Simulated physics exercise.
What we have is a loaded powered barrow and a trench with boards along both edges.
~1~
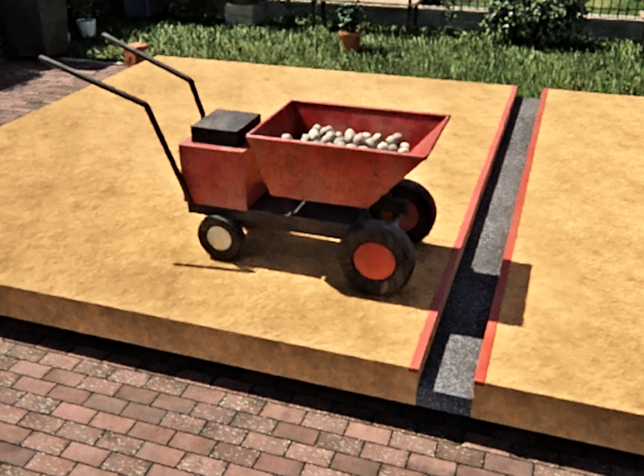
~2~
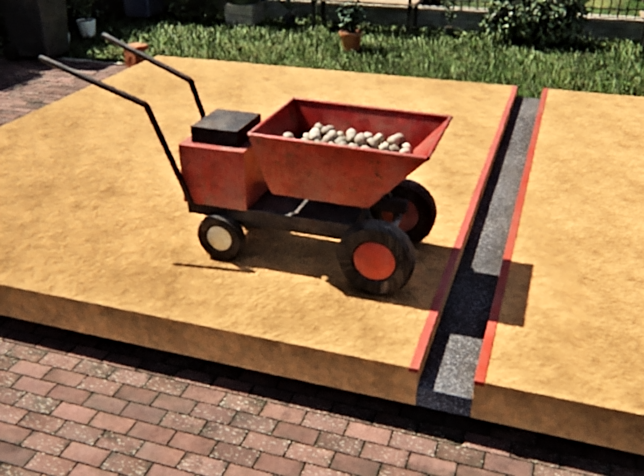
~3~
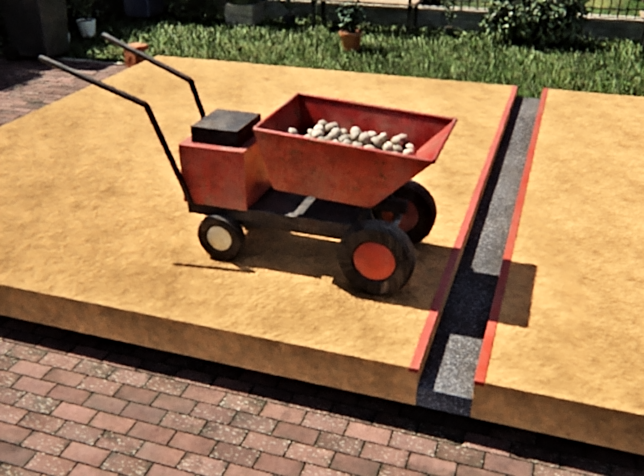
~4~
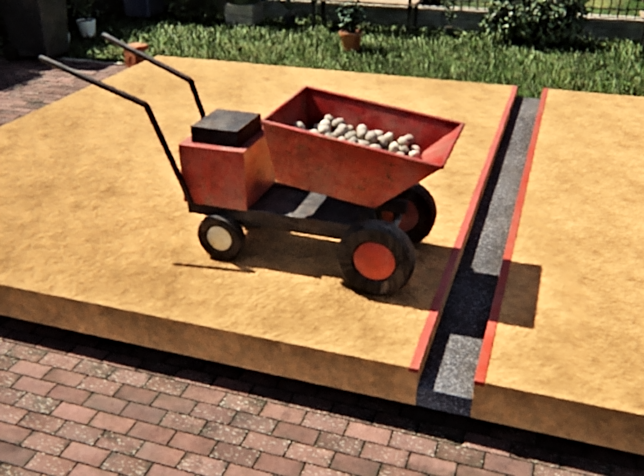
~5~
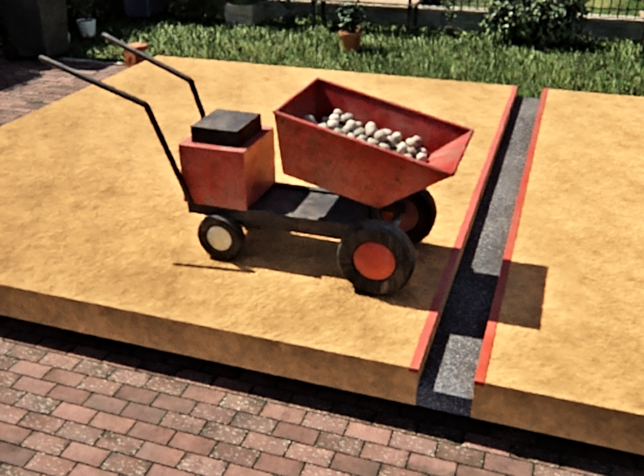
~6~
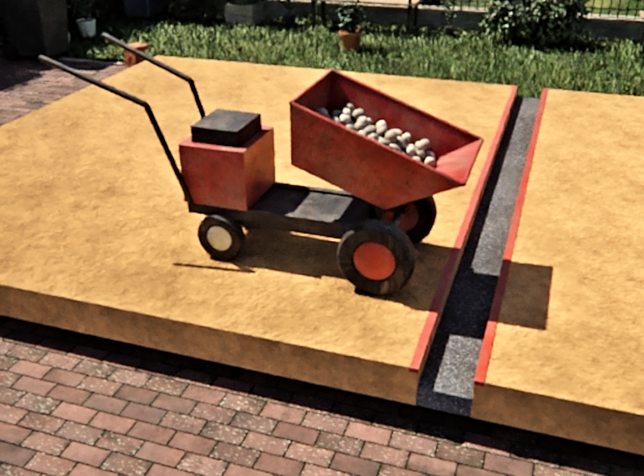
A red powered barrow standing beside a narrow trench, its skip of river pebbles starting level and gradually tilting toward the right.
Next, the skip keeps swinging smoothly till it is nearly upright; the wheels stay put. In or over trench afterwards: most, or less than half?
I expect the trench to not get most of the load.
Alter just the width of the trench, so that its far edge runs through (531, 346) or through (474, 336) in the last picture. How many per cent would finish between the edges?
Result, try 1: 50 in a hundred; try 2: 0 in a hundred.
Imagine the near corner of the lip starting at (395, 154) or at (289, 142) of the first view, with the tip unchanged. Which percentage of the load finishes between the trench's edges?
From the first spot you get 40 percent, and from the second 20 percent.
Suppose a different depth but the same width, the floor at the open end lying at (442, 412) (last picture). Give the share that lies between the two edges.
Around 0 percent.
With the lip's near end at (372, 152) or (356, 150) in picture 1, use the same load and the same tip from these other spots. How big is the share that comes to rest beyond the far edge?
First try: Some 30 %; second try: 10 %.
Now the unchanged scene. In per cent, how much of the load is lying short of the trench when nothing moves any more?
That share comes out near 0 in a hundred.
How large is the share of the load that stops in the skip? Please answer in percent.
I reckon some 15 percent.
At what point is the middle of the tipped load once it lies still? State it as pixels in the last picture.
Around (555, 286).
Soon, skip tipped steeply; all in the skip.
A while on, skip tipped right over; most in the skip; about a quarter beyond it; a stray few falling.
Towards the end, skip tipped right over; about a quarter in the skip; most beyond it.
Finally, skip tipped right over; about a quarter in the skip; a stray few in or heaped over the trench; most beyond it.
